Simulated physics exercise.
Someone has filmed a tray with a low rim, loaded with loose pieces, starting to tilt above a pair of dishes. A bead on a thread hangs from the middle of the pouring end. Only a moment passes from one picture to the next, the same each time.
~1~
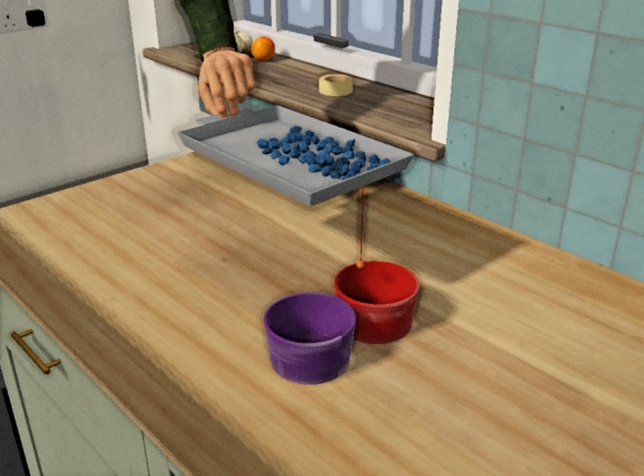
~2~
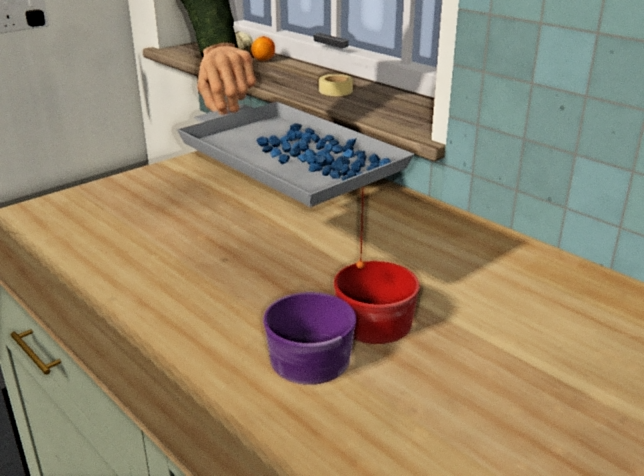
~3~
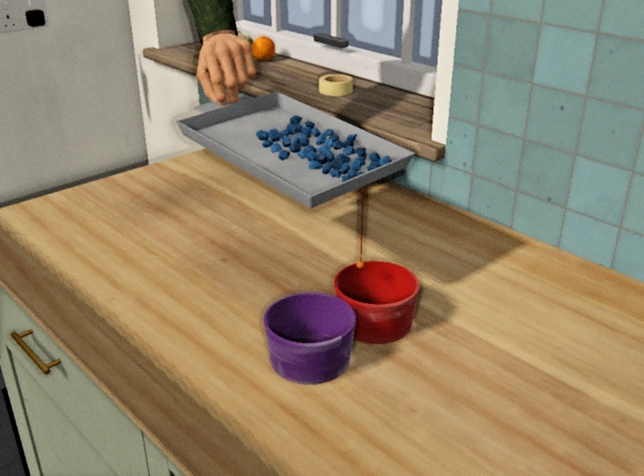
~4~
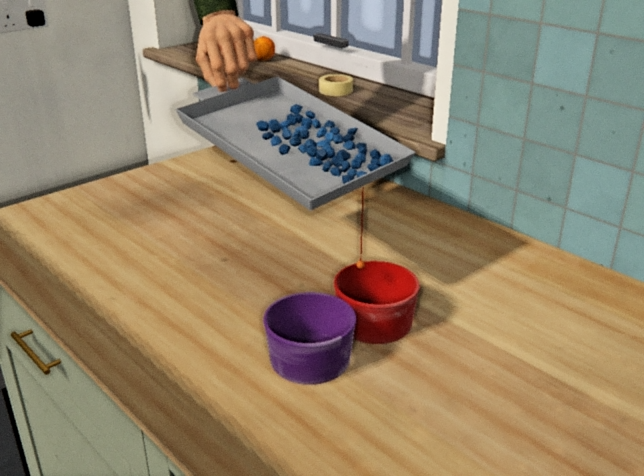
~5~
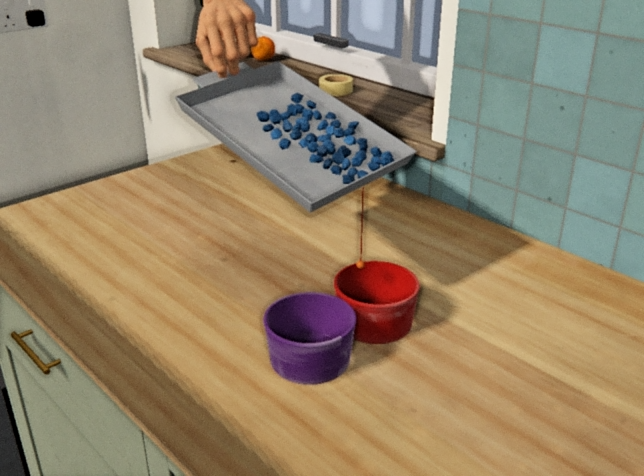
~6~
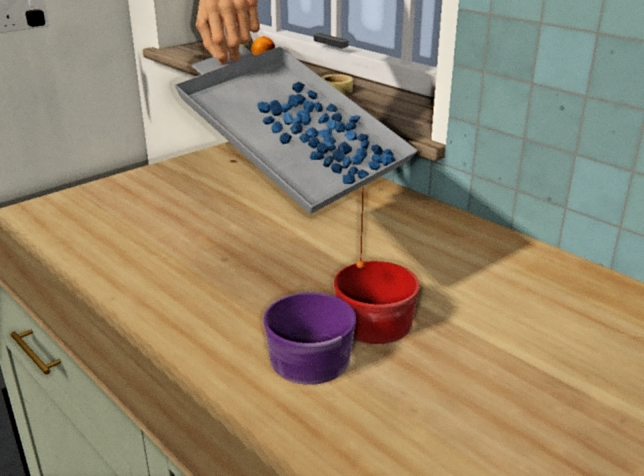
Grey tray of blue pieces tilting steadily above purple and red dishes on a wooden counter as a hand raises its far end.
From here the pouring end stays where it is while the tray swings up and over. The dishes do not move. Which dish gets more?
The left dish gets more.
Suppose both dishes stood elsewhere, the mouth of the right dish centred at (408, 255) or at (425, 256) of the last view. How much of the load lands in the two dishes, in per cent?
About 50 and 40 per cent.
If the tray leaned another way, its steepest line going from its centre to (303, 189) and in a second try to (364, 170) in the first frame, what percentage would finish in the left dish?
First some 80, then 0 per cent.
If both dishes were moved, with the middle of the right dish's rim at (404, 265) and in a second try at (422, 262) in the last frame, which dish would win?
In turn: The left one; left.
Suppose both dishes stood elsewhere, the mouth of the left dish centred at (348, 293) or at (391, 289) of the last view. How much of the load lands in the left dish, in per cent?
Near 70 % and 30 %.
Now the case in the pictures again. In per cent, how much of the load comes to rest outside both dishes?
Roughly 10 in a hundred.
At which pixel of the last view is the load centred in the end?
Near (327, 348).
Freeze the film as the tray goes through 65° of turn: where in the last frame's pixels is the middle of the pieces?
Close to (337, 178).
Shortly afterwards, tray tipped steeply; all but a few on the tray; only a few in the air.
Next, tray tipped past a quarter turn; near a quarter on the tray; near a third in the left dish; only a few in the right dish; only a few outside both; near a third in the air.
Some moments later, tray tipped past a quarter turn; near two thirds in the left dish; near a quarter in the right dish; a little outside both.
In the end, tray tipped past a quarter turn; near two thirds in the left dish; near a quarter in the right dish; a little outside both.
